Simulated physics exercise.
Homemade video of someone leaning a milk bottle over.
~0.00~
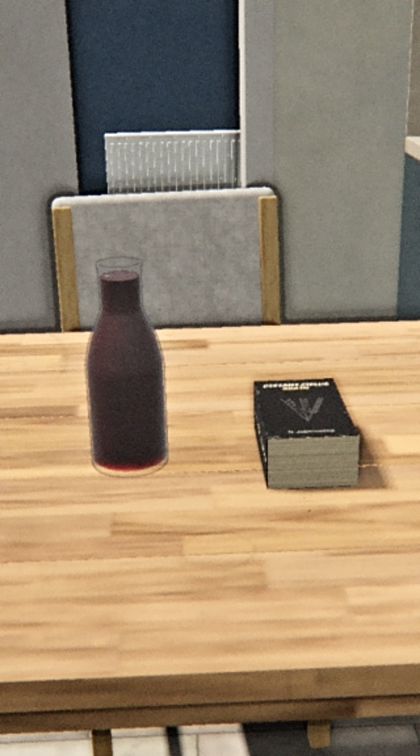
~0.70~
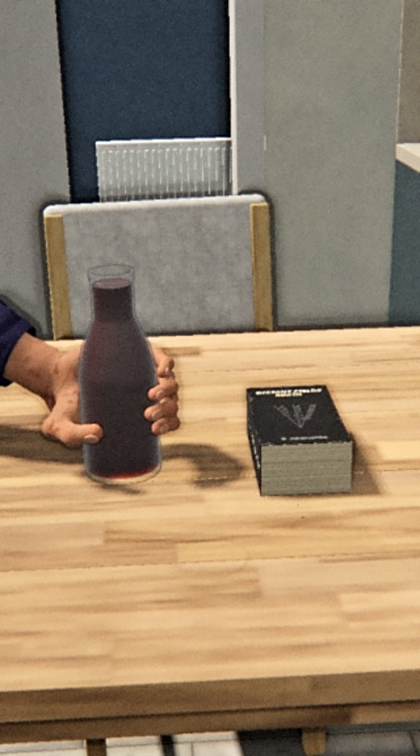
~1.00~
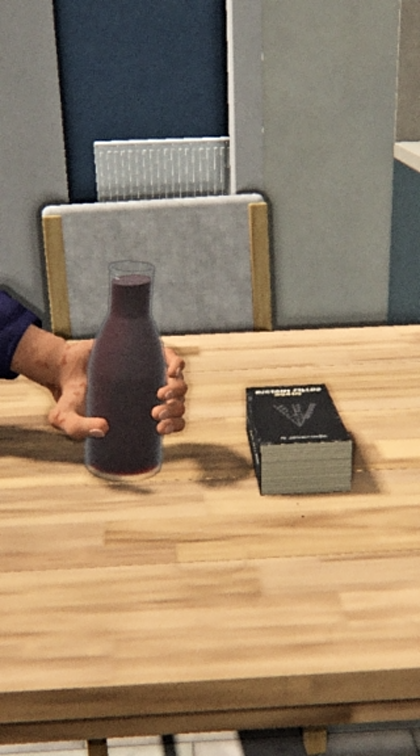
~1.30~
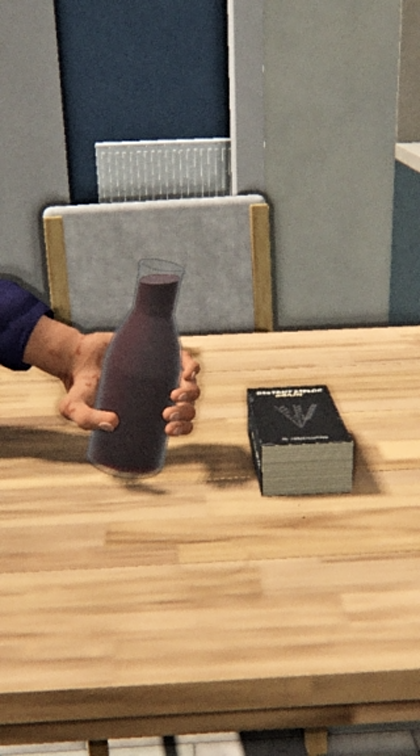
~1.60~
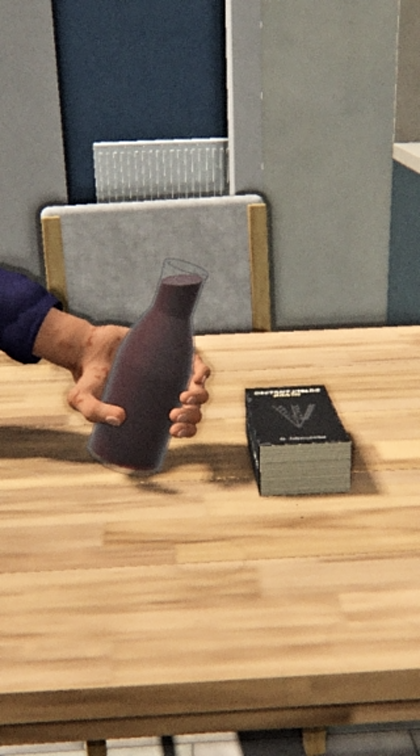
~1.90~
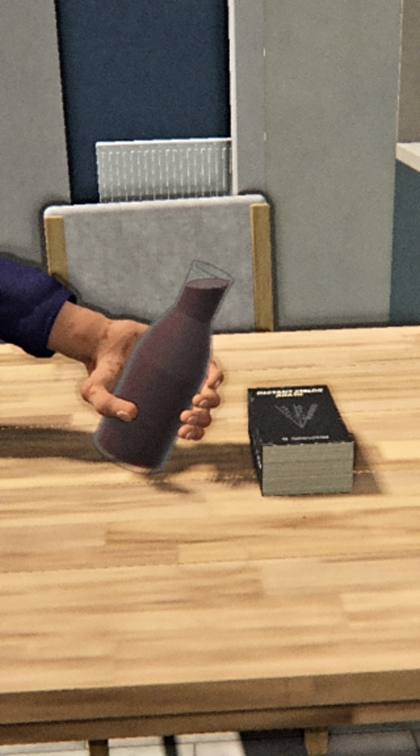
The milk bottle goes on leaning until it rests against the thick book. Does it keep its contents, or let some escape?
It lets some escape.
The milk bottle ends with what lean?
60° or thereabouts.
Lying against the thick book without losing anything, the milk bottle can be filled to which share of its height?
Max fill: About 85 %.
After 2.5 s, the milk bottle leans by about 40°; nothing has left it.
After 3.1 s, the milk bottle leans by about 55°; some has gone over its rim; nearly all of the red wine is inside.
After 4.5 s, the milk bottle leans by about 60°, against the thick book; some has gone over its rim; nearly all of the red wine is inside.
